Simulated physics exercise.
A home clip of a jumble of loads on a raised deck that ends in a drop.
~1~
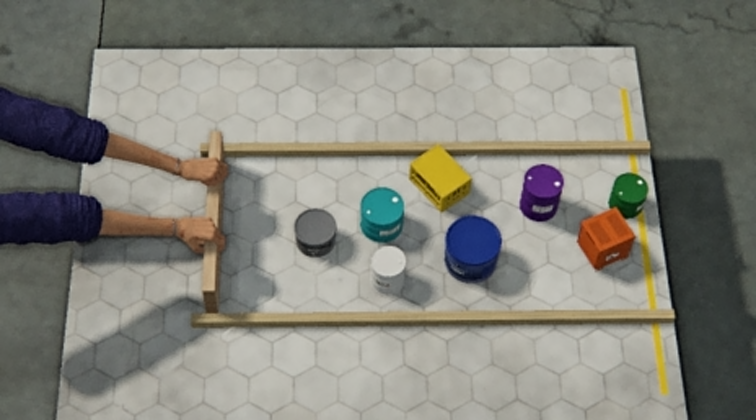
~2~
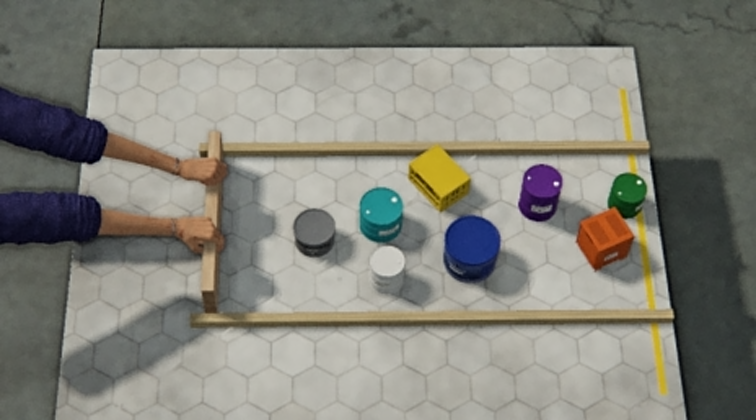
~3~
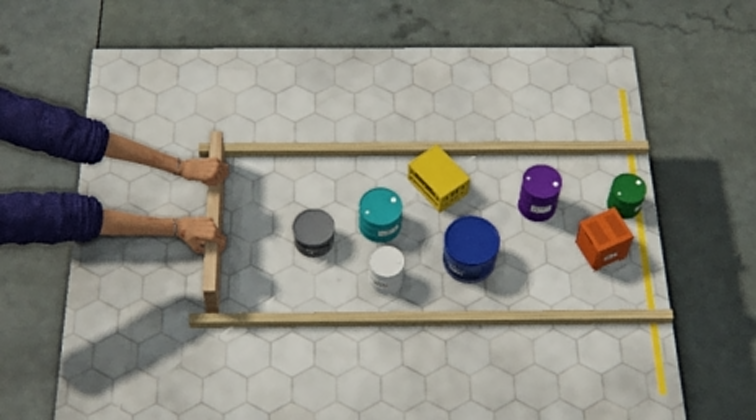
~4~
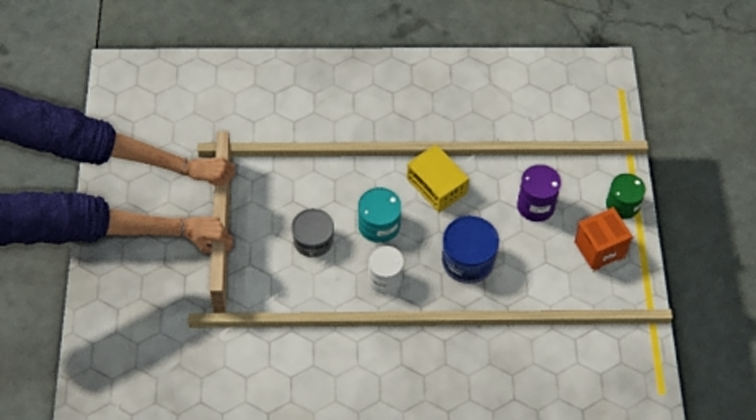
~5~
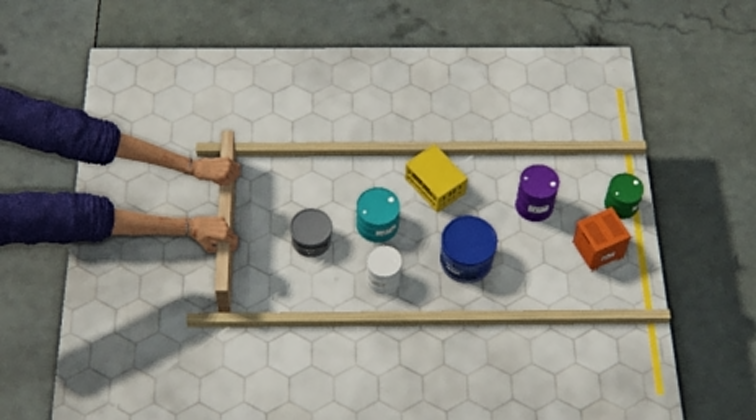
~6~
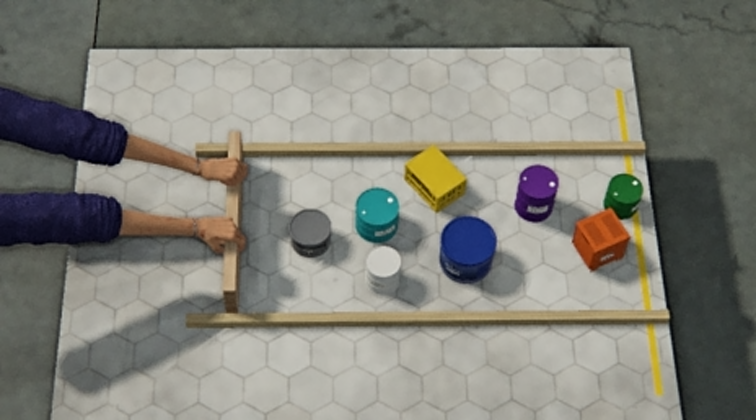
The clip shows two hands holding a wooden plank between two rails on a tiled surface, at first nearly still, then sliding it slightly right toward grey, teal, white, yellow, blue, purple, orange and green containers, which stay essentially in place.
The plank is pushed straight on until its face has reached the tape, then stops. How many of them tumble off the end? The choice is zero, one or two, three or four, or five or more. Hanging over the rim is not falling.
Here the number that fall off is five or more.
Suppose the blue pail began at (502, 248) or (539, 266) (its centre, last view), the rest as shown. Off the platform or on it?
The blue pail comes down; goes over.
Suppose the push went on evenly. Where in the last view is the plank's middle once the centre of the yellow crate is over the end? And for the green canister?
For the yellow crate at (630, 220), for the green canister at (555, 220).
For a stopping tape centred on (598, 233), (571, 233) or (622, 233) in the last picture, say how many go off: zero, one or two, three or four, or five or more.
In that order: 3 or 4; either one or two; 3 or 4.
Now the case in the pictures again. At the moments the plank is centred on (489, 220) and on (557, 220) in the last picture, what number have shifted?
6 and 8.
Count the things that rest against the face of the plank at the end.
It touches 1.
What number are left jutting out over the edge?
1 of them.
Early on, none off yet; green canister at rest near (623, 197); orange tote at rest near (600, 240); purple canister at rest near (536, 194).
A while later, none off yet; green canister travelled about its own width near (659, 196); orange tote travelled about its own width near (645, 225); purple canister travelled well along near (623, 189).
Finally, the number that fall off is five or more; lost, grey pail, turquoise canister, yellow crate, blue pail, purple canister, orange tote and green canister.
